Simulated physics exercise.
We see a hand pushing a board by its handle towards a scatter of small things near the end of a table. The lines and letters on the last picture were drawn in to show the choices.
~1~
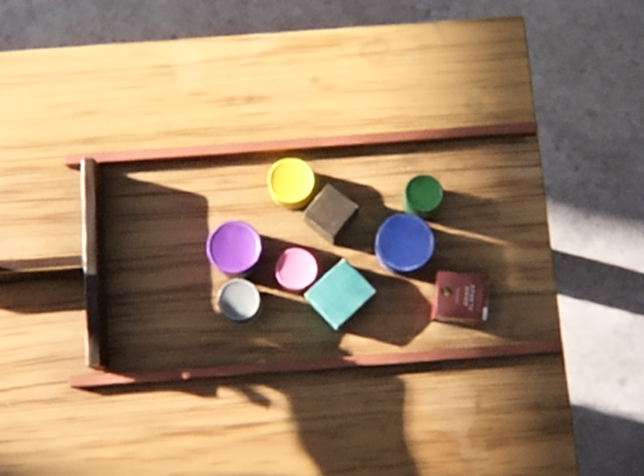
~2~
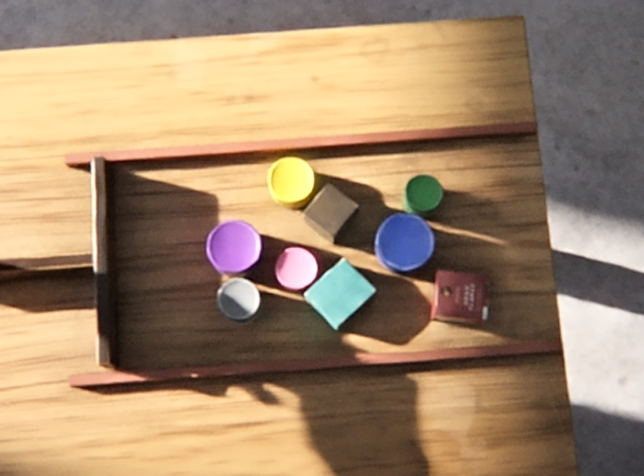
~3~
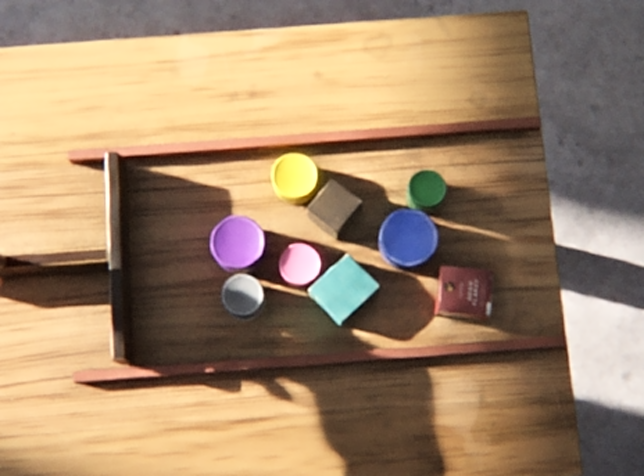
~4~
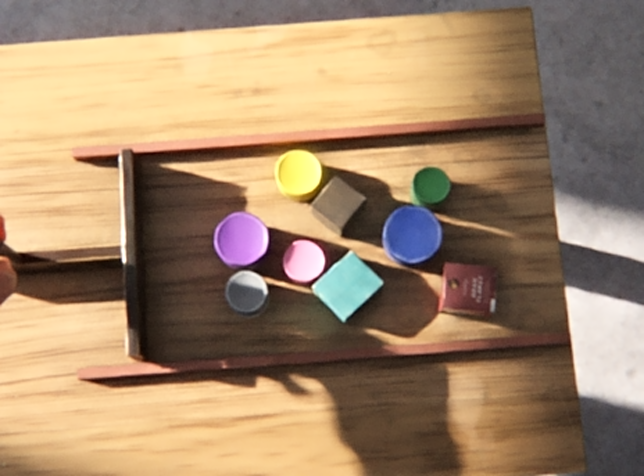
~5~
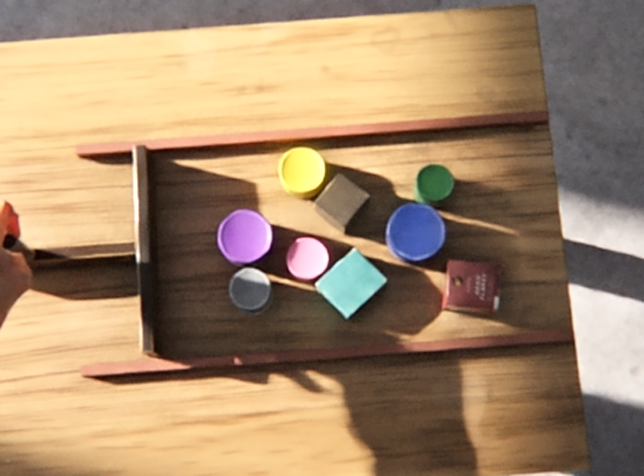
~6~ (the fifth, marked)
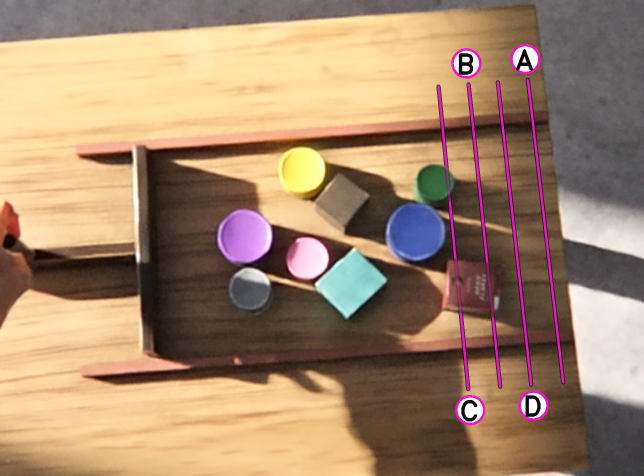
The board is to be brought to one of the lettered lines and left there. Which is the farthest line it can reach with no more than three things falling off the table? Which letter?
It should halt at B.
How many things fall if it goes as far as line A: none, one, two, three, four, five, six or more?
By then, six or more.
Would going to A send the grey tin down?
Yes.
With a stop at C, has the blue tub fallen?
No.
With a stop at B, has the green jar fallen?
Yes.
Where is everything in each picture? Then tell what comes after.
Yellow jar (292, 184); black block (331, 214); red packet (461, 298), in the first frame.
Board (101, 258); pink tub (297, 271), in the second frame.
Board (115, 253); green jar (426, 192), in the third frame.
Board (130, 250); blue tub (412, 237), in the fourth frame.
Board (143, 246); yellow jar (303, 173); black block (342, 203); red packet (472, 288), in the fifth frame.
On the marked copy, A at (545, 227); B at (484, 231); C at (453, 233); D at (514, 229).
Taking B. A third of the way, board (267, 237); turquoise block (355, 287); grey tin (299, 289).
Two thirds of the way, board (389, 228); red packet (511, 276); green jar (496, 160).
When it is over, board (484, 221); red packet over the edge; green jar over the edge; two fallen.
As for the rest, A drops nine; C is within the limit but short; D drops five.
